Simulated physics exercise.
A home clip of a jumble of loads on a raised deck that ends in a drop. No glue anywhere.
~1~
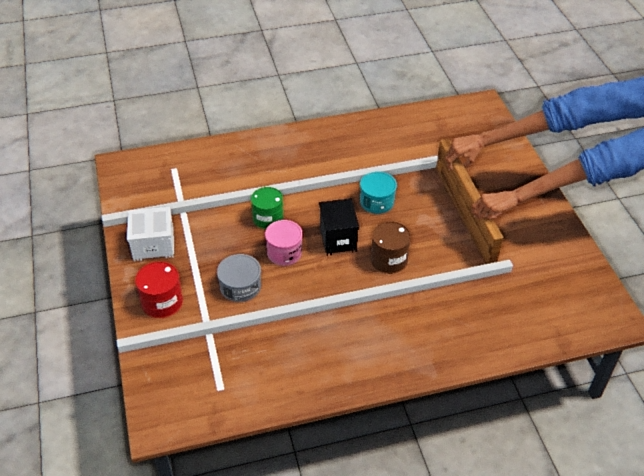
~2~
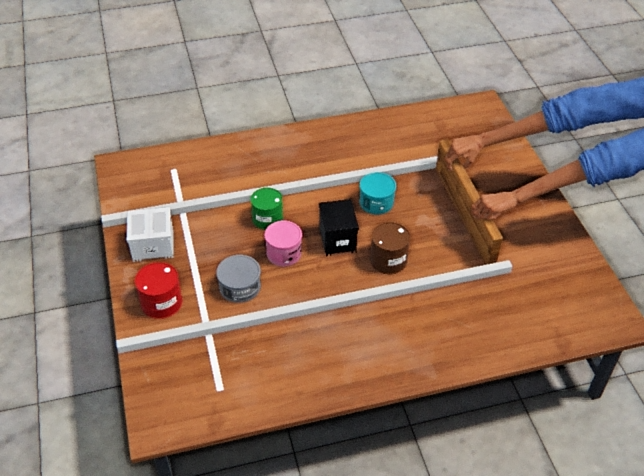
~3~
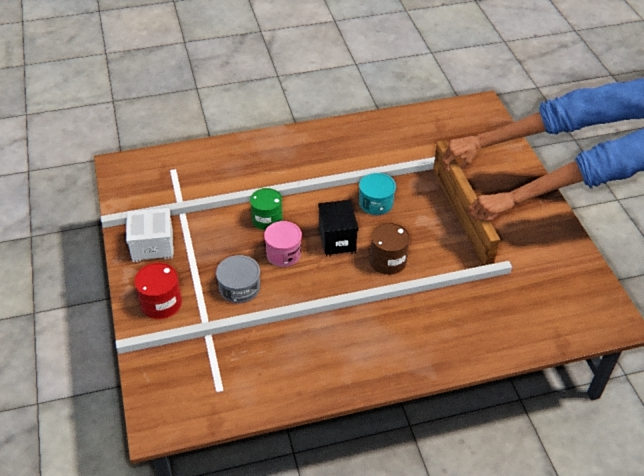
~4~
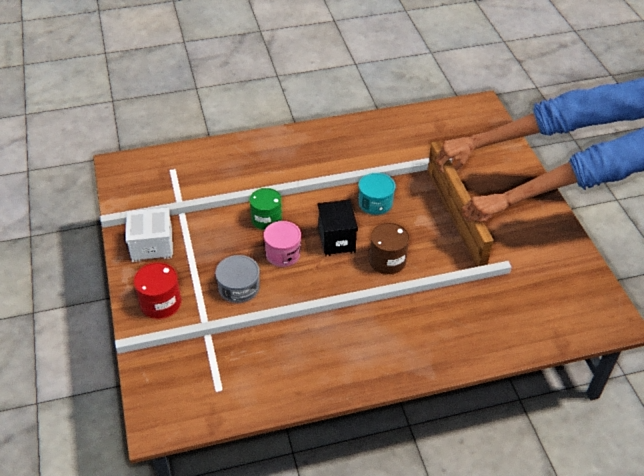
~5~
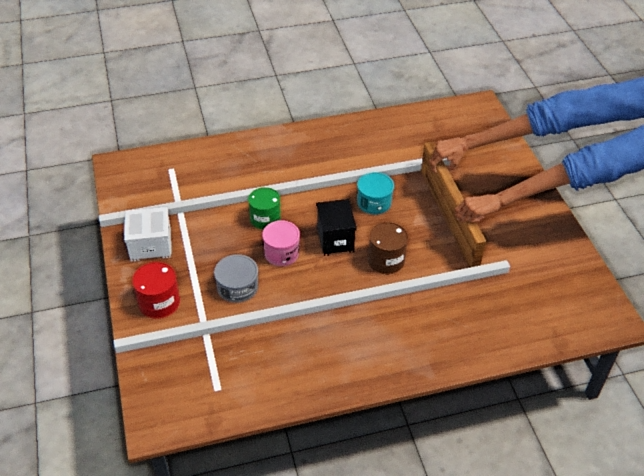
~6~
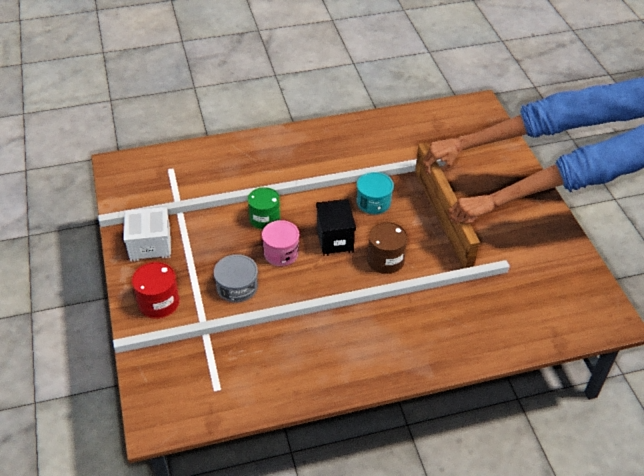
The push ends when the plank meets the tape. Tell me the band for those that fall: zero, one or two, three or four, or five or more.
In the end the number that fall off is one or two.
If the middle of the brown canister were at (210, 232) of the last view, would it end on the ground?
Then it does not fall.
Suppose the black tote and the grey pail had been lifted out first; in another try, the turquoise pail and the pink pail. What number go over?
It would be 0 and 1.
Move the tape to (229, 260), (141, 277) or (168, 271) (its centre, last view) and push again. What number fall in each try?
The counts: 0, 5 and 2.
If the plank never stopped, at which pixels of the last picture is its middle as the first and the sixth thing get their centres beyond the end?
First at (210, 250), next at (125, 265).
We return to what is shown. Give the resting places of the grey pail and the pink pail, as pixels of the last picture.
The grey pail at (136, 300), the pink pail at (138, 267).
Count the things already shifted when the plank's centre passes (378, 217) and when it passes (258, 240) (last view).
The counts are 2 and 6.
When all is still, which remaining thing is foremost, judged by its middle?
The white tote ends nearest.
A little later, none off yet; red canister at rest near (156, 290); white tote at rest near (148, 234); grey pail at rest near (236, 279).
Next, none off yet; red canister at rest near (156, 290); white tote at rest near (148, 234); grey pail shifted a little near (229, 282).
When it is over, the number that fall off is one or two; down, red canister.
